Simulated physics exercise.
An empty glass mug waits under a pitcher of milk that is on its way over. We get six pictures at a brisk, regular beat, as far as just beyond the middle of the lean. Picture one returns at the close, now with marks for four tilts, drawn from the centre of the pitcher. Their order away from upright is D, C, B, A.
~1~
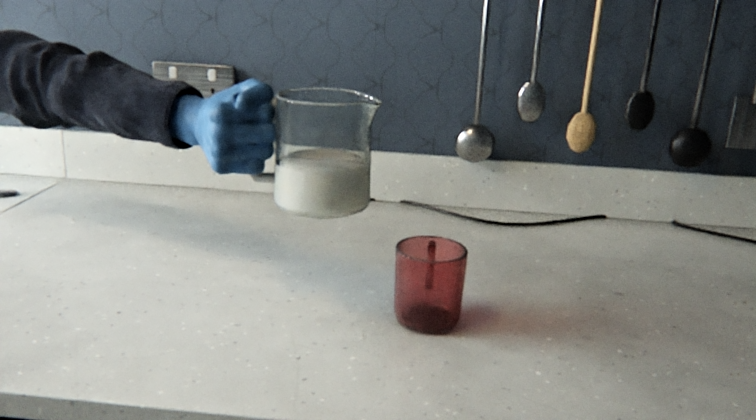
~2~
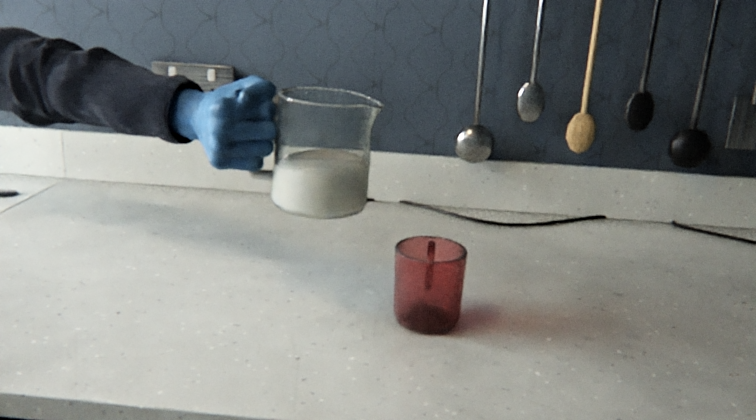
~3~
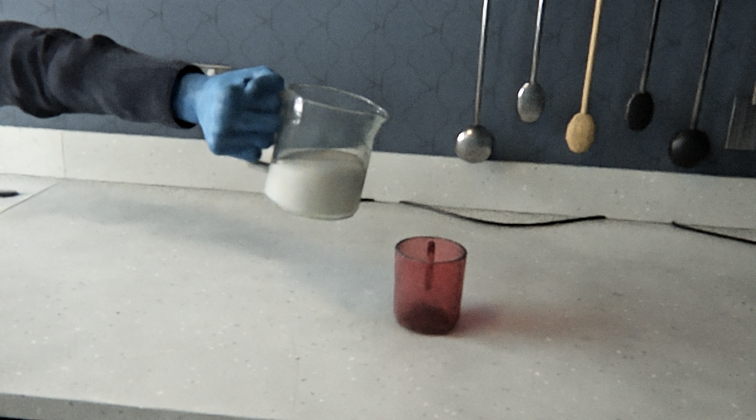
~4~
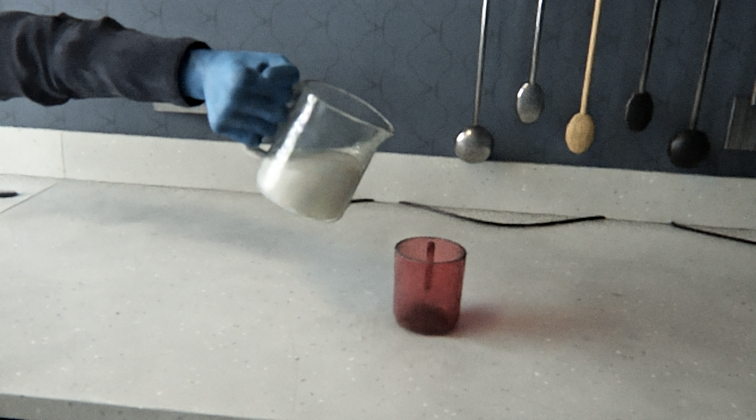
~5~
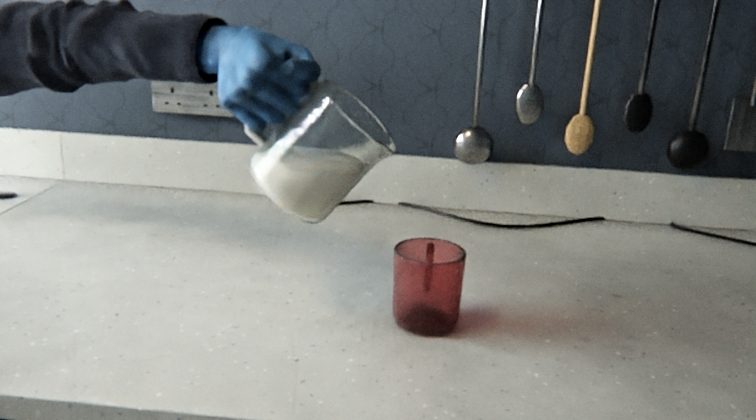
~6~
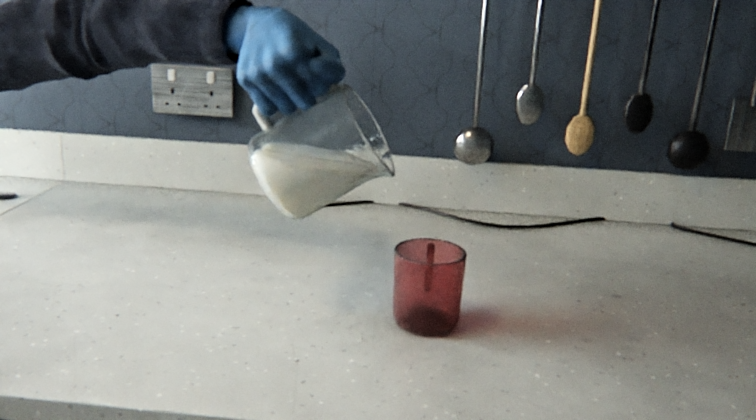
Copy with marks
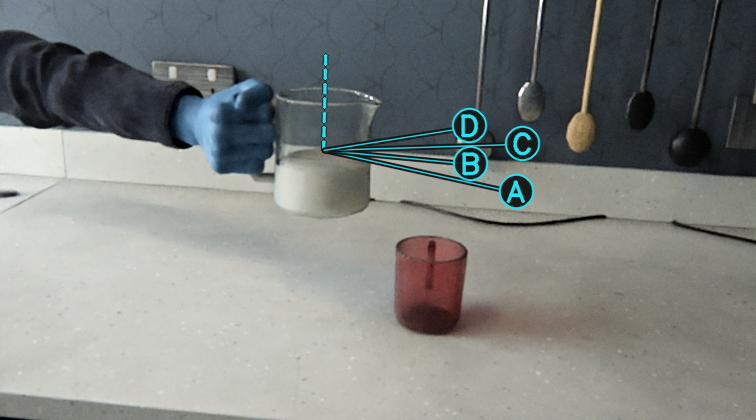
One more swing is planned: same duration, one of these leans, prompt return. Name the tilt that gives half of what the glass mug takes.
Choose D.
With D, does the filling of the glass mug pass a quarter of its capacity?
Yes, it does.
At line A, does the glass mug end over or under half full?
Over half.
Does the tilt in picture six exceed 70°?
No, it does not.
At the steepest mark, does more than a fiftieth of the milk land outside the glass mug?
Yes.
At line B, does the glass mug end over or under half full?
Over half.
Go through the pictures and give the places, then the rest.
Upright, lip at (380, 102); rim of the glass mug round (432, 248); nothing has left yet, in the first picture.
Tipped about 3°, lip at (382, 105); nothing has left yet, in the second picture.
Tipped about 11°, lip at (388, 115); nothing has left yet, in the third picture.
Tipped about 24°, lip at (394, 131); nothing has left yet, in the fourth picture.
Tipped about 40°, lip at (396, 152); nothing has left yet, in the fifth picture.
Tipped about 56°, lip at (394, 174); nothing has left yet, in the sixth picture.
On the marked copy, A at (499, 189); B at (453, 162); C at (505, 144); D at (453, 129).
With A, the glass mug ends with about 81 % of what it can hold; 20 % of the milk is spilt.
With B, the glass mug ends with about 86 % of what it can hold; 3 % of the milk is spilt.
With C, the glass mug ends with about 67 % of what it can hold; 4 % of the milk is spilt.
With D, the glass mug ends with about 50 % of what it can hold.
